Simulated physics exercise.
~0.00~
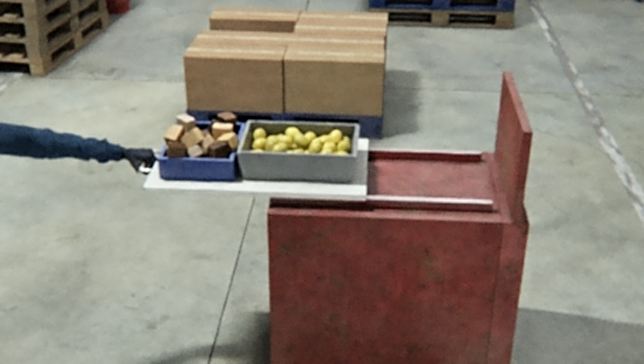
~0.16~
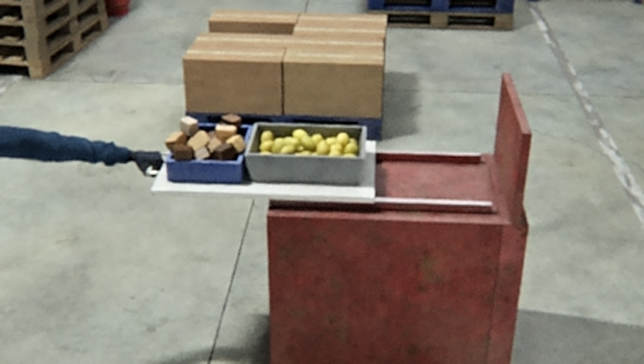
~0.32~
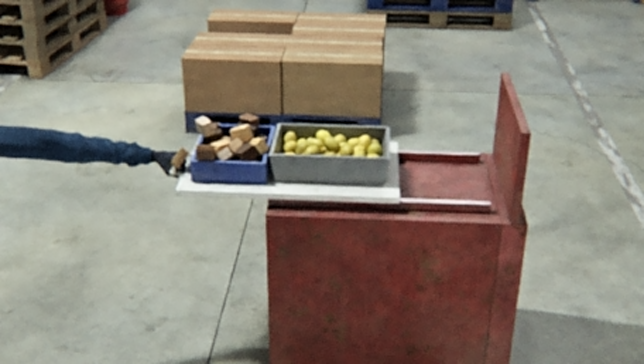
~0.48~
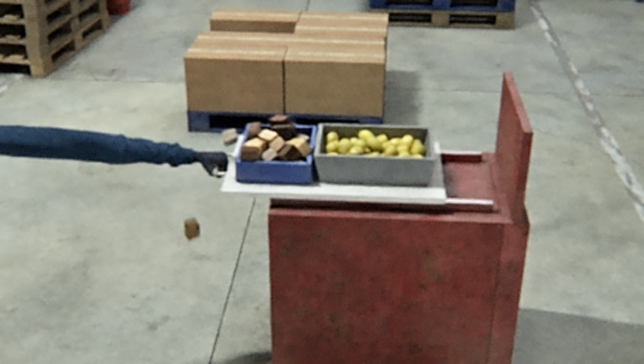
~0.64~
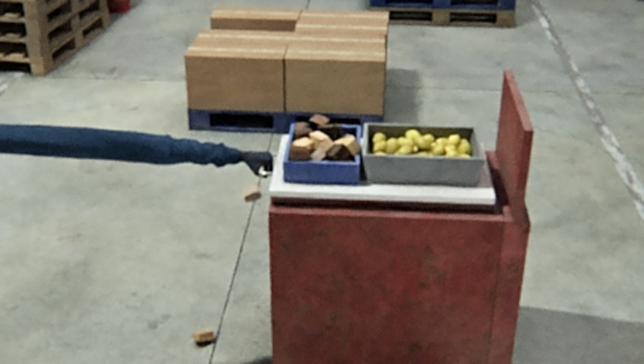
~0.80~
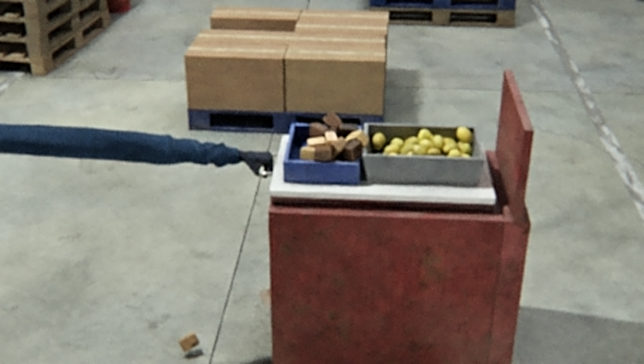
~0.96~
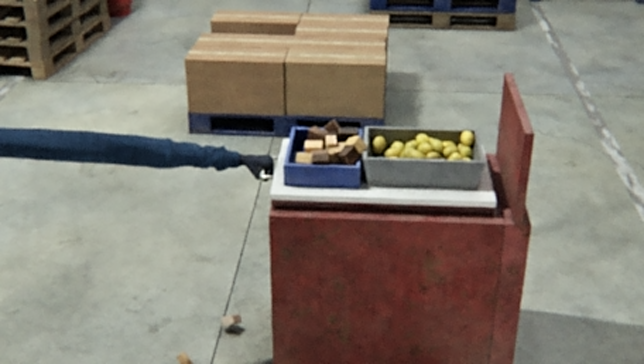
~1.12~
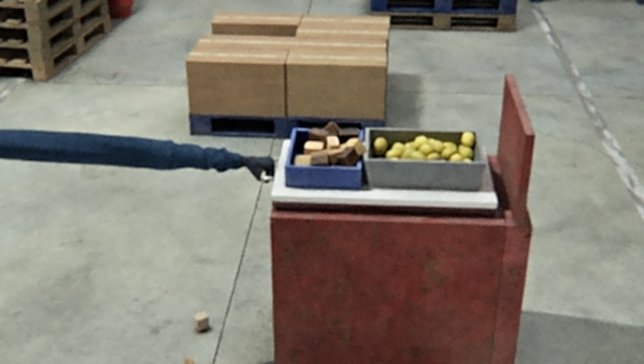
A blue-sleeved arm pushes a shelf with two totes right, and two wooden blocks fall out.
